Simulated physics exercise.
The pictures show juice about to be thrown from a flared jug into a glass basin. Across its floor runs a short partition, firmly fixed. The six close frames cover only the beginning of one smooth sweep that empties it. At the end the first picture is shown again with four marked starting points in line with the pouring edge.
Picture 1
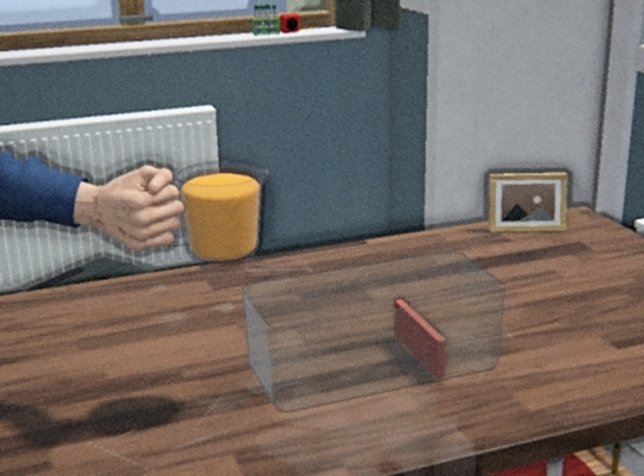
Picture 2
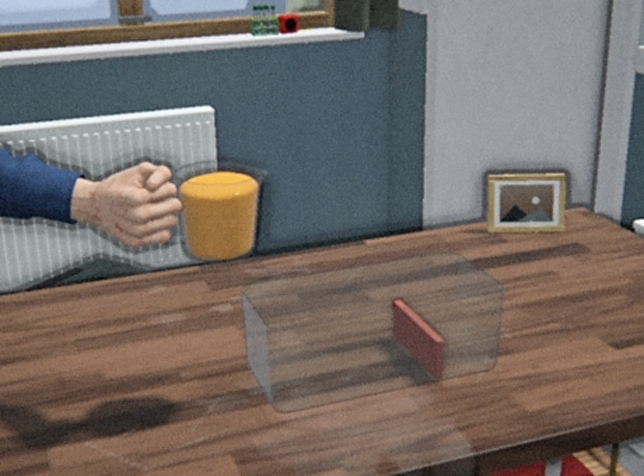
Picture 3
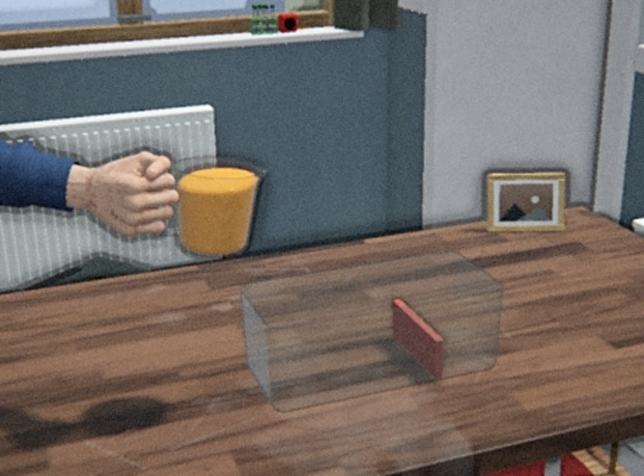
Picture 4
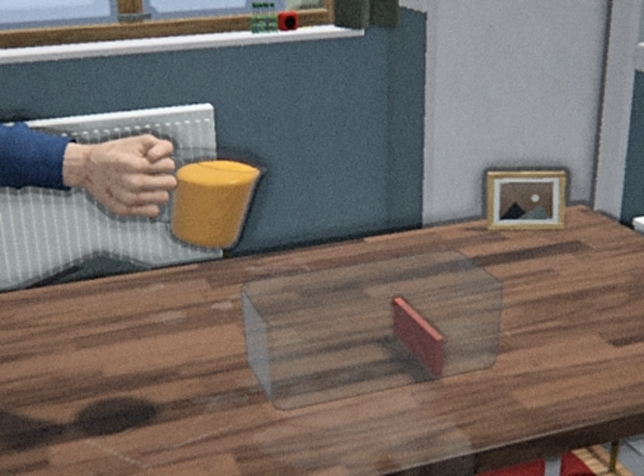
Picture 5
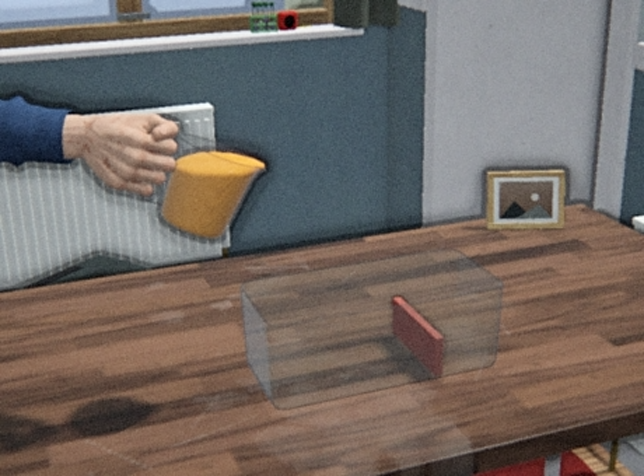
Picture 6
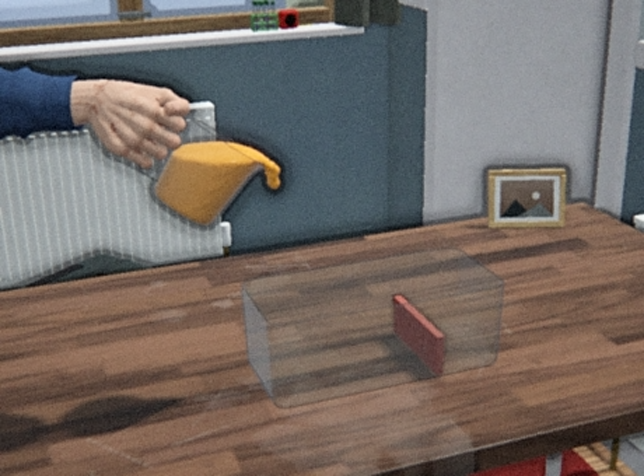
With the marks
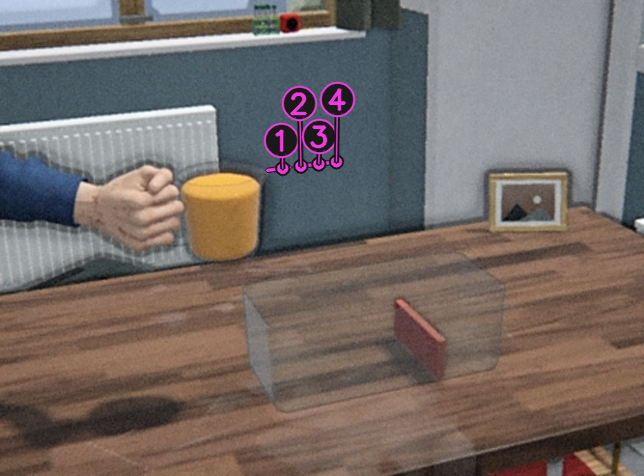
A hand holding a jug of orange juice above a wooden table, tilting it rightward until juice runs over the lip.
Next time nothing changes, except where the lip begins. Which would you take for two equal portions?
4 works best here.
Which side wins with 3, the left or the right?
The left side.
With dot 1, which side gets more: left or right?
The left one.
On the marked copy, 1 at (282, 168); 2 at (300, 166); 3 at (318, 164); 4 at (336, 161).
For dot 1, about 93 % ends left of the wall and 4 % right of it; 3 % is lost outside.
For dot 2, about 93 % ends left of the wall and 3 % right of it; 4 % is lost outside.
For dot 3, about 91 % ends left of the wall and 6 % right of it; 3 % is lost outside.
For dot 4, about 54 % ends left of the wall and 43 % right of it; 4 % is lost outside.
